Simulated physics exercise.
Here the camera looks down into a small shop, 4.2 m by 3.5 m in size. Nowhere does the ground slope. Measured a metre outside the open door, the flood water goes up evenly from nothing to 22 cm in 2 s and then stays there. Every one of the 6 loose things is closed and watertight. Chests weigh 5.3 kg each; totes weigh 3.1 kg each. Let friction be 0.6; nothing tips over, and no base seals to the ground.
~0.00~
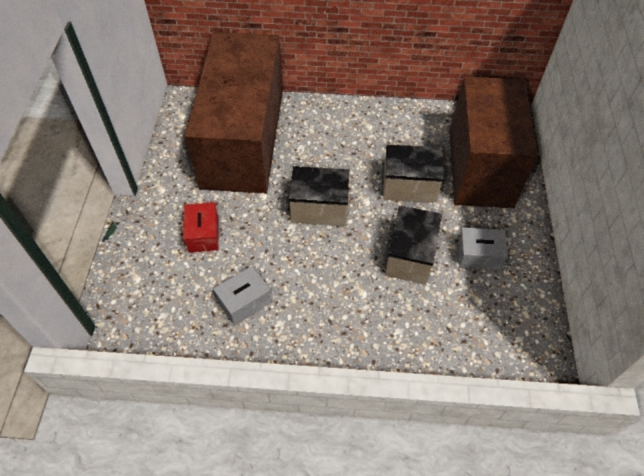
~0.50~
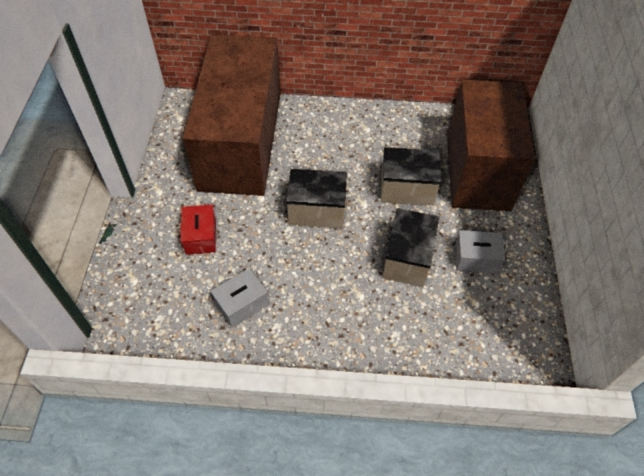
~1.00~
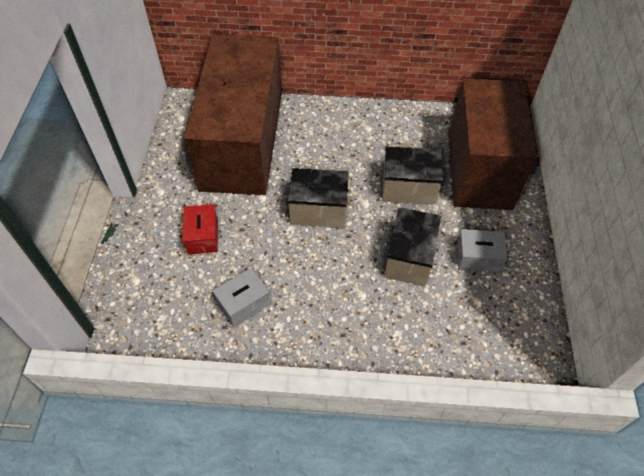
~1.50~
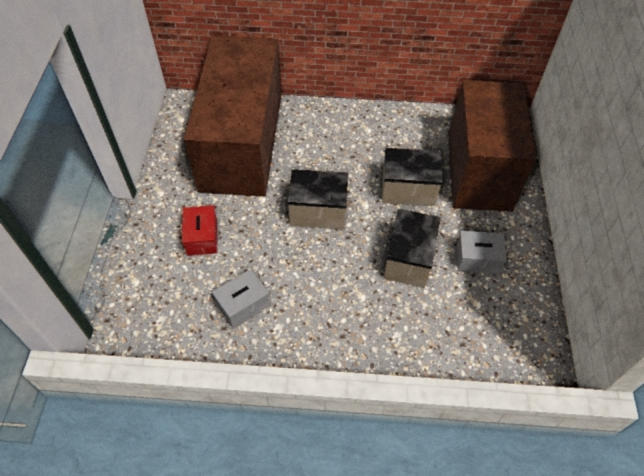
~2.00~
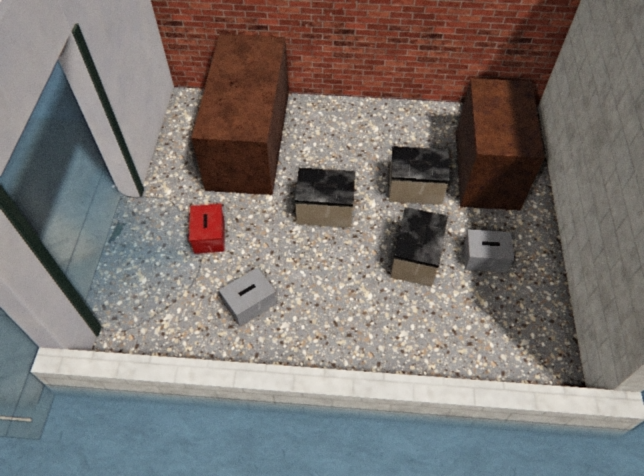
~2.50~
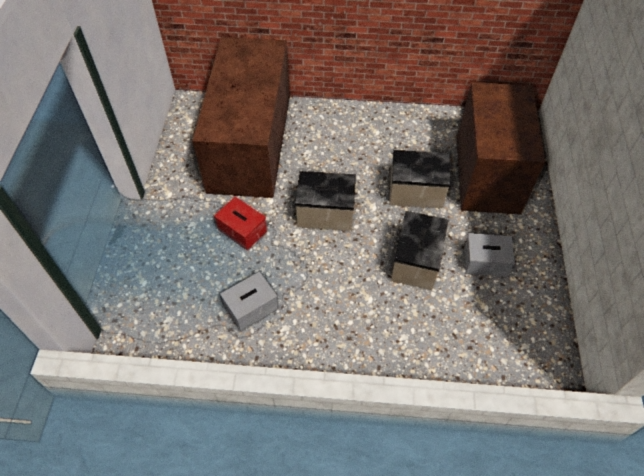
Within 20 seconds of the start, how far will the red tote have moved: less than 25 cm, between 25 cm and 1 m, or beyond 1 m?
My guess: It's a long way from its start.
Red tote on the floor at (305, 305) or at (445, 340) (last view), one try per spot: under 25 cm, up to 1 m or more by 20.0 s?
I'd expect it to get swept far off the first time and to get swept far off the second time.
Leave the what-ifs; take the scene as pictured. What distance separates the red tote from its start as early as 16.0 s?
200 cm or so by then.
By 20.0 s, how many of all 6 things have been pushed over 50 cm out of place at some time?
By my tally, 6.
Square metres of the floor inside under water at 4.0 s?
Flooded: Near 9.5 m2.
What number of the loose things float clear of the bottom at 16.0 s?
Of them, 6.
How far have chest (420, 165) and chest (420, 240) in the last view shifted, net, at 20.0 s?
They've ended up 50 cm and 100 cm away, in that order.
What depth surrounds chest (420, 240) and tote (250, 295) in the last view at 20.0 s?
First about 24 cm, second about 20 cm.
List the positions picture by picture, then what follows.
The red tote at (200, 220), on the bottom; water covers 0.0 m2; 0 of 6 have shifted, in the first picture.
The red tote at (197, 222) rests on the ground; water covers 0.0 m2; 0 of 6 have shifted, in the second picture.
The red tote at (199, 222) rests on the ground; water covers 0.0 m2; 0 of 6 have shifted, in the third picture.
The red tote at (198, 223) rests on the ground; 0.0 m2 under water; 0 of 6 have shifted, in the fourth picture.
The red tote at (205, 221) rests on the ground; 0.8 m2 under water; 0 of 6 have shifted, in the fifth picture.
The red tote at (240, 216), on the bottom, 32 cm from its start; 1.9 m2 under water; 1 of 6 have shifted, in the sixth picture.
After 4.0 s the red tote is near (332, 164), 1.4 m from its start, aground; 3 afloat.
After 9.0 s the red tote is near (319, 180), 1.2 m from its start, afloat; 6 afloat.
After 16.0 s the red tote is near (372, 110), 2.1 m from its start, afloat; 6 afloat.
After 20.0 s the red tote is near (429, 159), 2.2 m from its start, afloat; 6 afloat.
